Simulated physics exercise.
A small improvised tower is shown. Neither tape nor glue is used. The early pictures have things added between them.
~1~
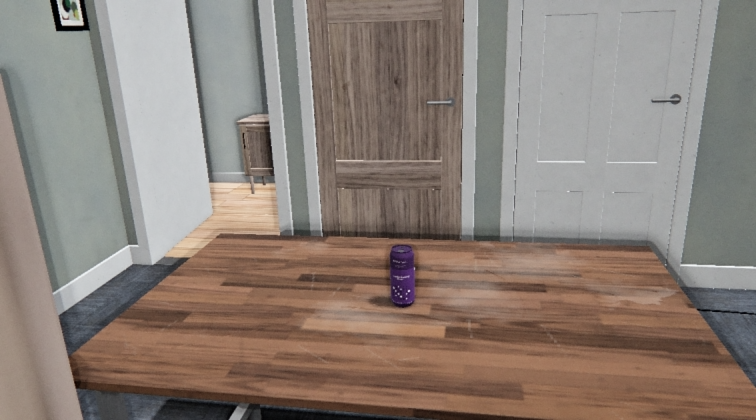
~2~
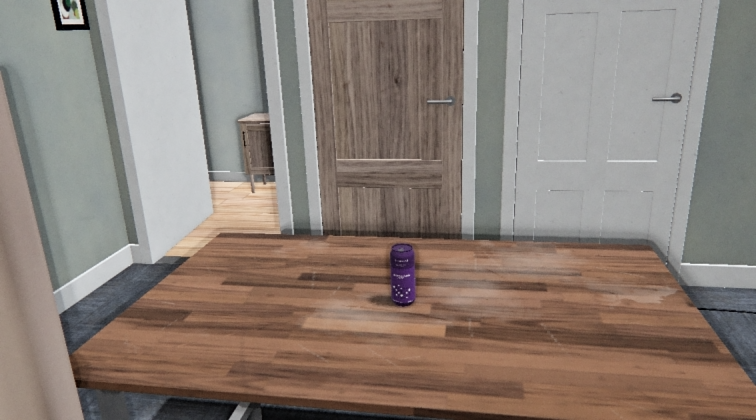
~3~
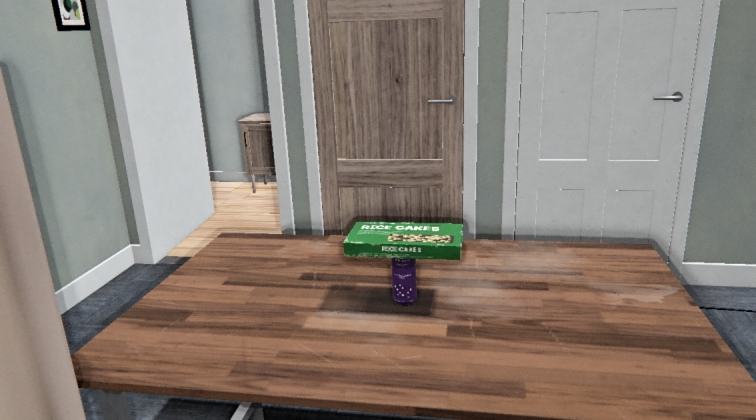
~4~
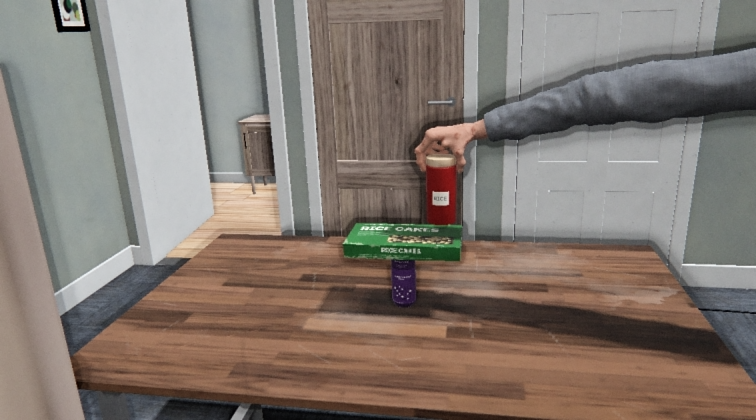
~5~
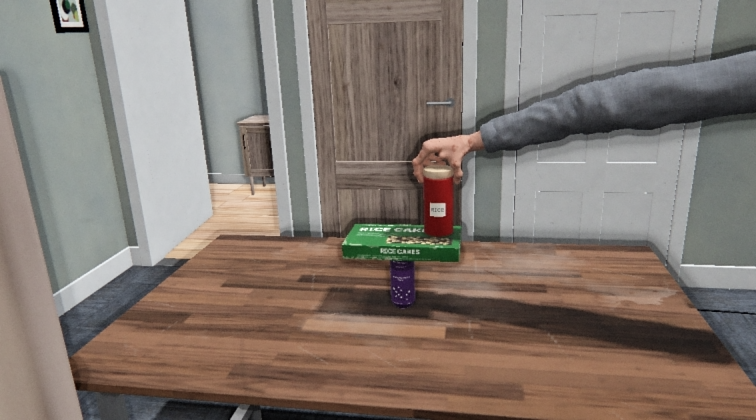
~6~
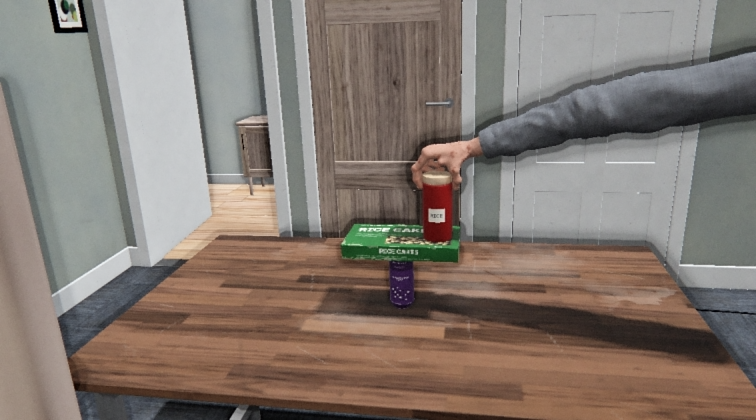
The clip opens on a small purple container standing alone on a wooden table, with doors behind it. A green packet labelled rice cakes then appears flat on top of it. A hand reaches in from the right with a red jar and lowers it onto the packet's right side, still gripping its lid.
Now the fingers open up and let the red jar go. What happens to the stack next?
A fall.
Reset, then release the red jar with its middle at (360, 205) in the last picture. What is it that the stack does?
Well, it crumbles then.
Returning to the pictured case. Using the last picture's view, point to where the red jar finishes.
It ends up close to (488, 299).
Then, 0.40 s past the last view, red jar now fallen; green packet rocked 59° from its first pose.
Then, 0.70 s past the last view, green packet now fallen.
Finally, fallen, green packet and red jar; purple can still in place. Final places as the last picture's camera would see them, red jar near (488, 299). The stack loses its balance.
